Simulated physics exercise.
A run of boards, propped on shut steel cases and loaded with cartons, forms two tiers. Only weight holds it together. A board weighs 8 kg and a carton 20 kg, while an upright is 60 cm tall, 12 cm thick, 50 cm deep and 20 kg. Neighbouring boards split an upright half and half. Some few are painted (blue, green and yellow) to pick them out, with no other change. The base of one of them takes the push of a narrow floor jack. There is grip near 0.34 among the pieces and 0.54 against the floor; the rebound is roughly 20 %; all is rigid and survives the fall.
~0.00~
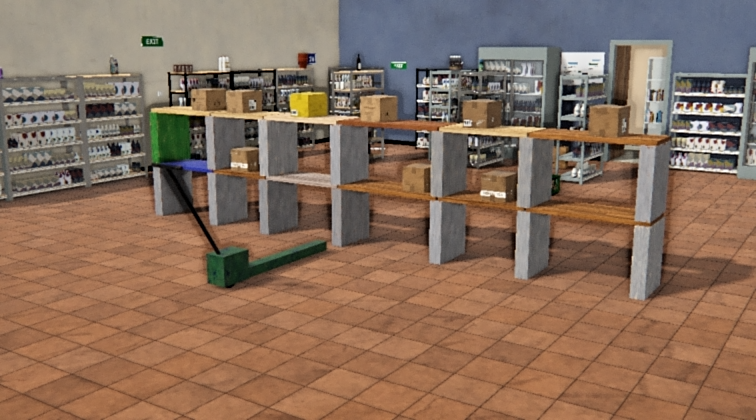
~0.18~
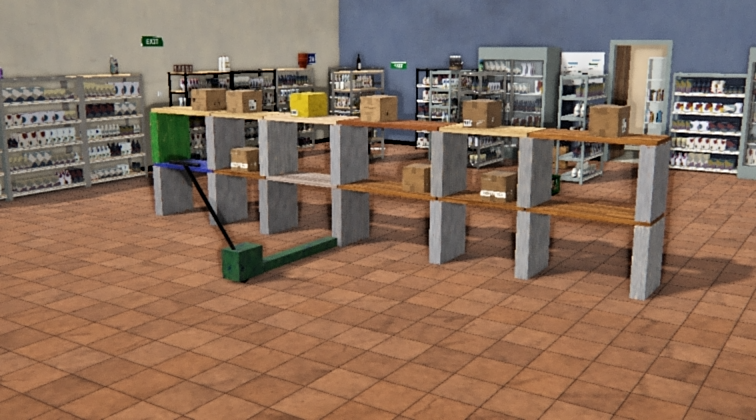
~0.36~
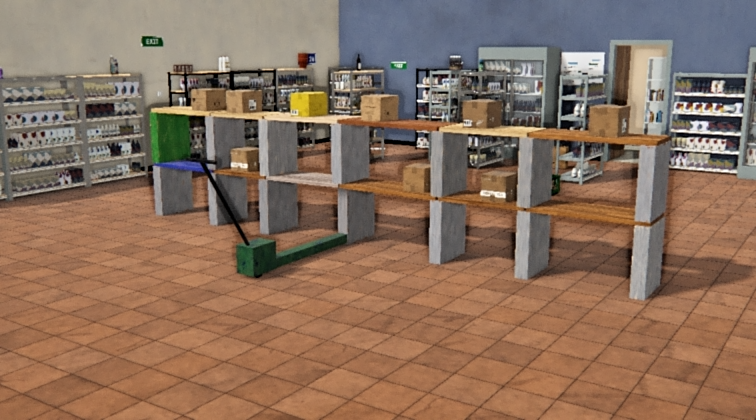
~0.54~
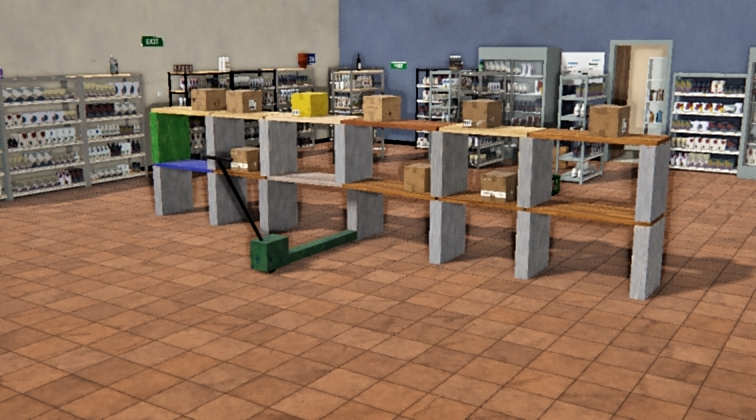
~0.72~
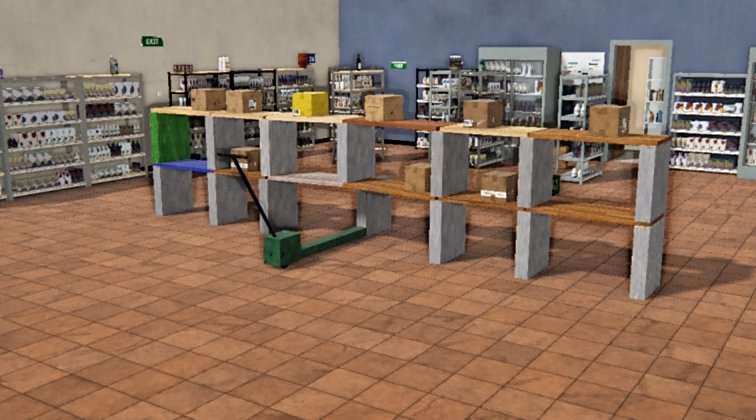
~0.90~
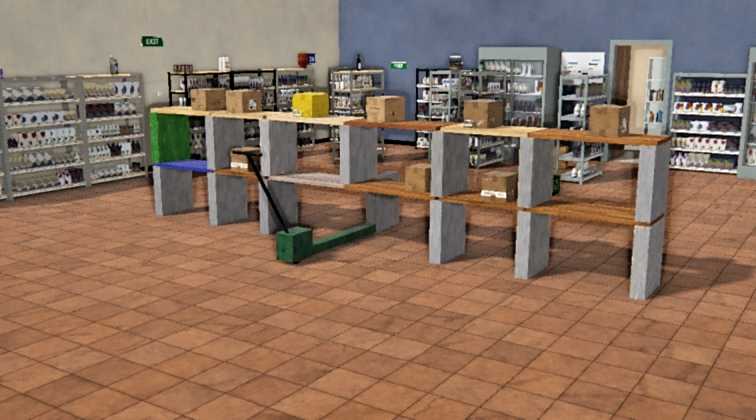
Green floor jack sliding right along a two-tier shelf of boards and cartons, pushing the base of one grey upright slightly rightward.
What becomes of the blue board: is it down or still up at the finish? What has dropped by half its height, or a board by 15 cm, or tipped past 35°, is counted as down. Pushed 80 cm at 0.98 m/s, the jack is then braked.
It is still up.
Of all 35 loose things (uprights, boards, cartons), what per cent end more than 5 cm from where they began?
45 in a hundred end up shifted.
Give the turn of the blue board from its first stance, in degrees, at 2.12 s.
Angle at that time, about 0 degrees.
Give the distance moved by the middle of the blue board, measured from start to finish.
I'd put it at near 5 cm.
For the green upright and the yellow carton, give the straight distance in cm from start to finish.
Well, the green finishes 0 cm from where it began, while the yellow finishes 140 cm from its start.
By 1.20 s, 6 of the 35 pieces down; blue board unmoved; yellow carton tilted 15°, 9 cm lower.
By 1.58 s, 8 of the 35 pieces down; blue board unmoved; yellow carton tilted 69°, 1.00 m lower.
By 2.12 s, 14 of the 35 pieces down; blue board moved 21 mm; yellow carton on its side.
When it is over (3.1 s), 14 of the 35 pieces down; blue board moved 29 mm; yellow carton on its side; green upright moved 29 mm. In pixels of the last frame, middles, blue board near (195, 165), yellow carton near (316, 234).
